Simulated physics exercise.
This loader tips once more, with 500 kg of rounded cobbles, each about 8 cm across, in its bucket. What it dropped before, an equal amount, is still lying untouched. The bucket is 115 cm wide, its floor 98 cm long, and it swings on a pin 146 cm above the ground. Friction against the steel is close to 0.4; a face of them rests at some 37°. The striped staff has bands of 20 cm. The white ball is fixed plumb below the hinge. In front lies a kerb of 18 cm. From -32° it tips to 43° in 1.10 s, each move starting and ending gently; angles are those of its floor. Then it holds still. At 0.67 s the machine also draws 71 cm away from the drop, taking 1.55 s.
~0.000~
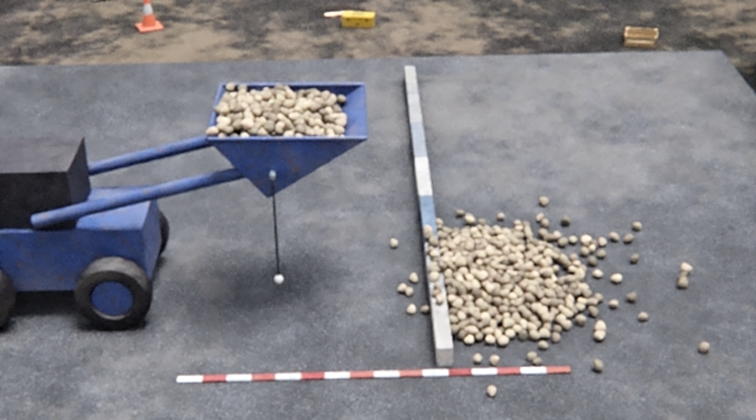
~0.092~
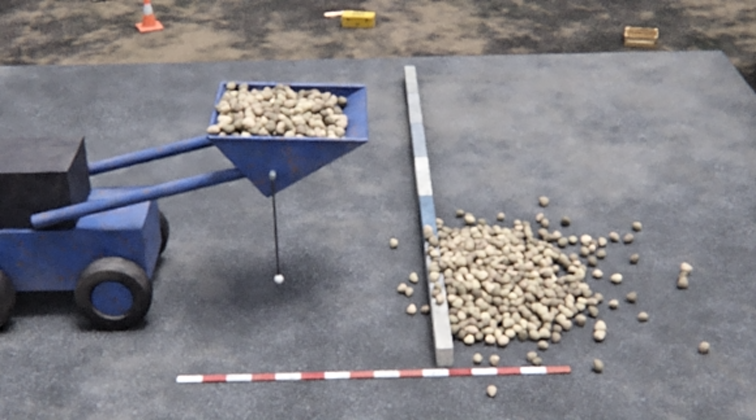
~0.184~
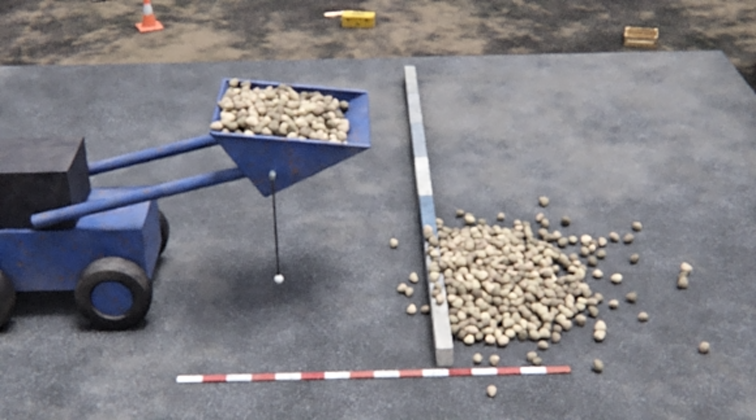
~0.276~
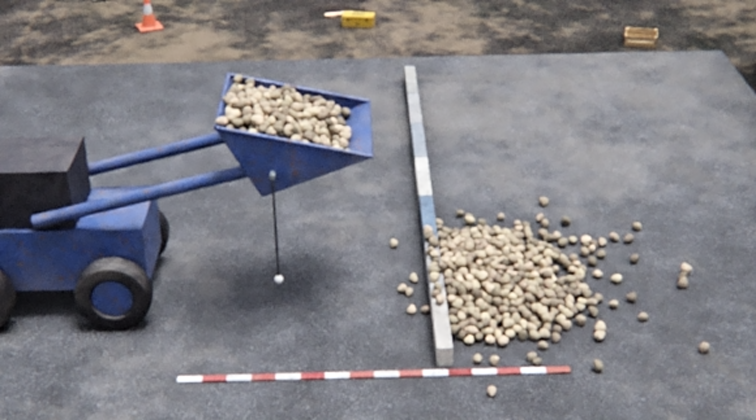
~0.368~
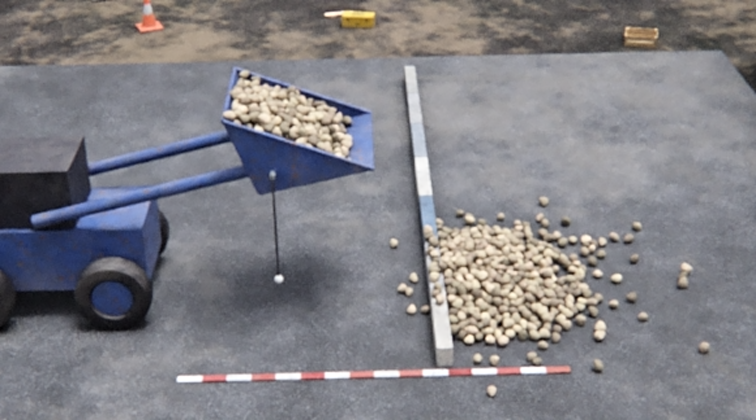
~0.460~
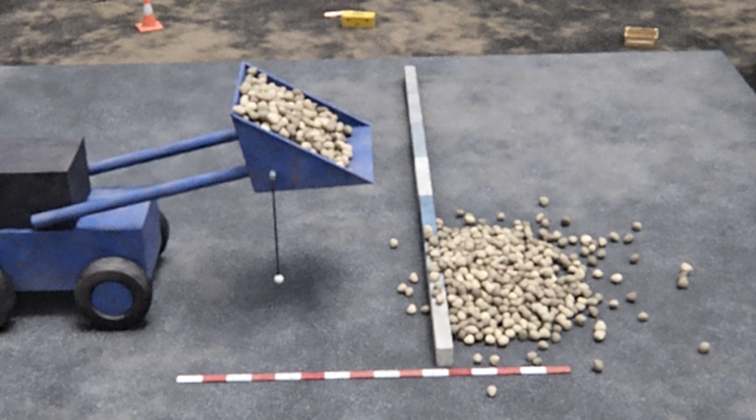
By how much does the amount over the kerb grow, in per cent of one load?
Some 0 per cent is added.
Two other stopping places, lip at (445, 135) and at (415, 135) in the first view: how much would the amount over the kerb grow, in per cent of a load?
About 35 and 10 per cent.
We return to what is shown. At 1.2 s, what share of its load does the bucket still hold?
About 35 per cent.
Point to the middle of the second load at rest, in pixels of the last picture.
Their middle is at about (370, 279).
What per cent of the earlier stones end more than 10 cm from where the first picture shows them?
Roughly 0 per cent of them.
After 0.8 s the floor is at 31°; in per cent of one load, 99 in the bucket, 4 on this side of the kerb, 98 over the kerb; the foremost stones are at (658, 265).
After 1.2 s the floor is at 43°; in per cent of one load, 35 in the bucket, 68 on this side of the kerb, 98 over the kerb; the foremost stones are at (658, 265).
After 2.7 s the floor is at 43°; in per cent of one load, 0 in the bucket, 103 on this side of the kerb, 98 over the kerb; the foremost stones are at (658, 265).
After 5.3 s the floor is at 43°; in per cent of one load, 0 in the bucket, 103 on this side of the kerb, 98 over the kerb; the foremost stones are at (658, 265). Net gain over the kerb, 0.
